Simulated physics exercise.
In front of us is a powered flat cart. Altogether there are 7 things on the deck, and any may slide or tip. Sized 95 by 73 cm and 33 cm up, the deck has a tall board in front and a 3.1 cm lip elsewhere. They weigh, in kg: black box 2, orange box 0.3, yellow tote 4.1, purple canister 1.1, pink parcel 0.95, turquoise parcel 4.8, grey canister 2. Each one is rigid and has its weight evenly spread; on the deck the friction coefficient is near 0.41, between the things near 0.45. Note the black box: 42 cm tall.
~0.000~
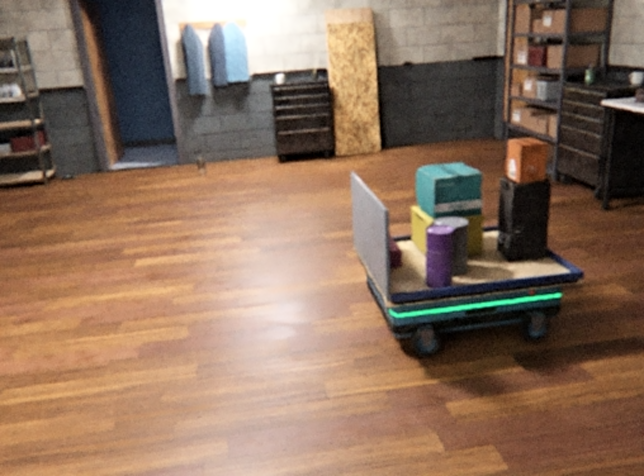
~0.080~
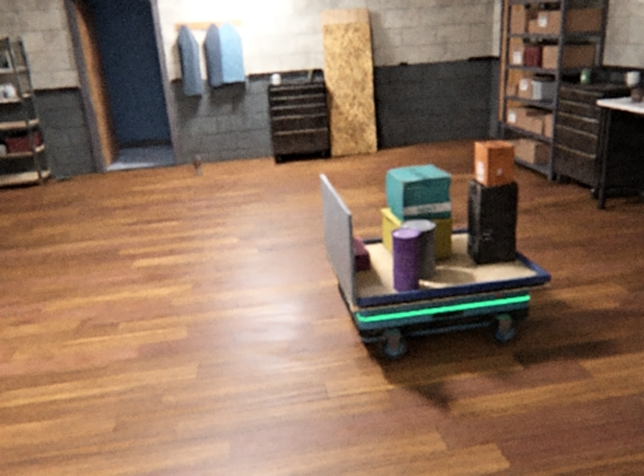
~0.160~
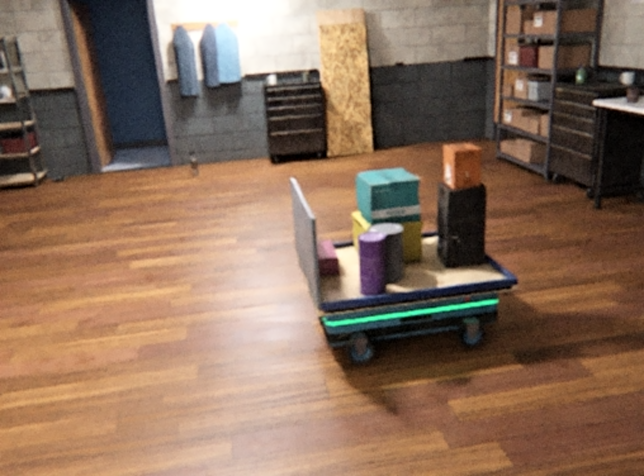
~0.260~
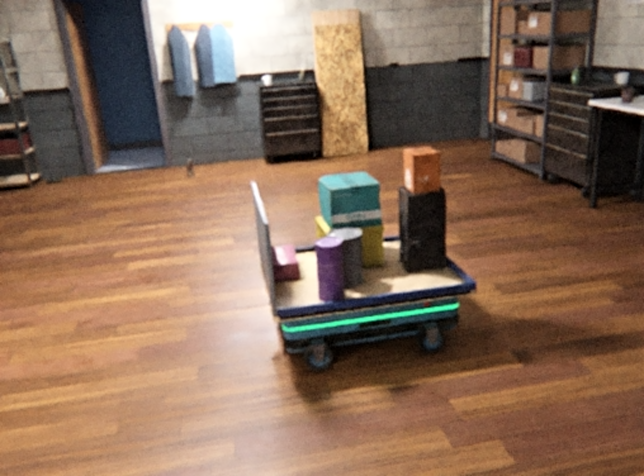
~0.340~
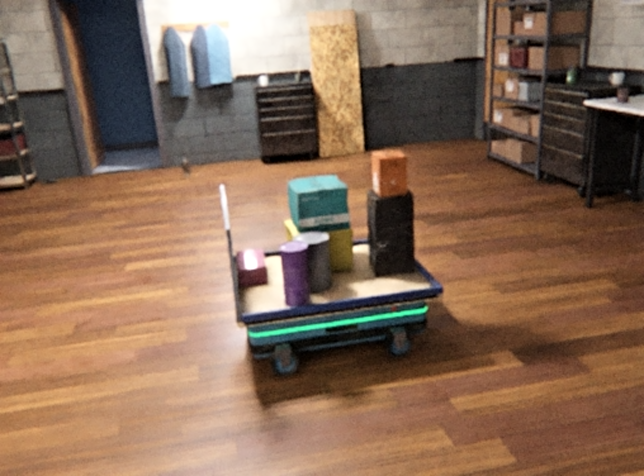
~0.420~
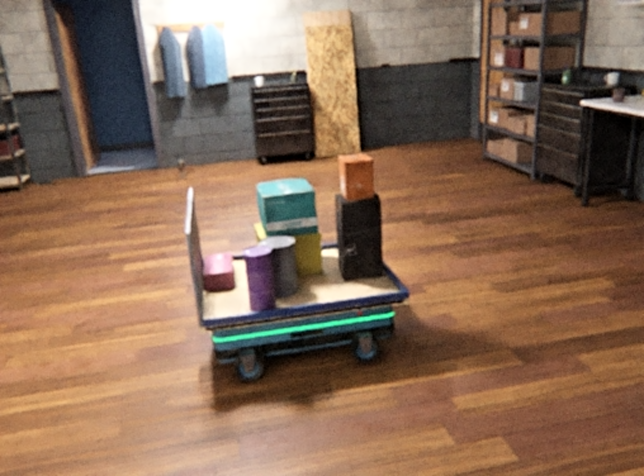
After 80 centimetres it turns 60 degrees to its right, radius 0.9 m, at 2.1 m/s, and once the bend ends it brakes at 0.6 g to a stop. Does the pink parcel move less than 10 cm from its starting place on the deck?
No, migrates.
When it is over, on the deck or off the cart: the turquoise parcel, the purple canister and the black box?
When everything stops, the turquoise parcel is still in bounds, the purple canister is out of bounds, and the black box is out of bounds.
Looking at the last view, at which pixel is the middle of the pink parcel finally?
At pixel (80, 221) or so, give or take.
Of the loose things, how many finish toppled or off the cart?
Total count: 4.
By 0.72 s, cart has run 151 cm, turned 36°; purple canister now off the cart; pink parcel 36 cm from its spot near (114, 269); grey canister tilted 23°.
By 0.92 s, cart has run 193 cm, turned 59°; pink parcel 35 cm from its spot near (99, 240); grey canister tilted 61°; orange box tilted 32°.
By 1.22 s, cart has run 238 cm, turned 60°; black box, orange box and grey canister now off the cart; pink parcel 30 cm from its spot near (81, 222); turquoise parcel 30 cm from its spot.
By 1.42 s, cart has run 242 cm, turned 60°, stopped; pink parcel 30 cm from its spot near (80, 221); turquoise parcel 34 cm from its spot; yellow tote 24 cm from its spot.
When it is over (1.9 s), off the cart, black box, orange box, purple canister and grey canister; not toppled but over 10 cm from the start, yellow tote, pink parcel and turquoise parcel. In the last view, pink parcel near (80, 221).
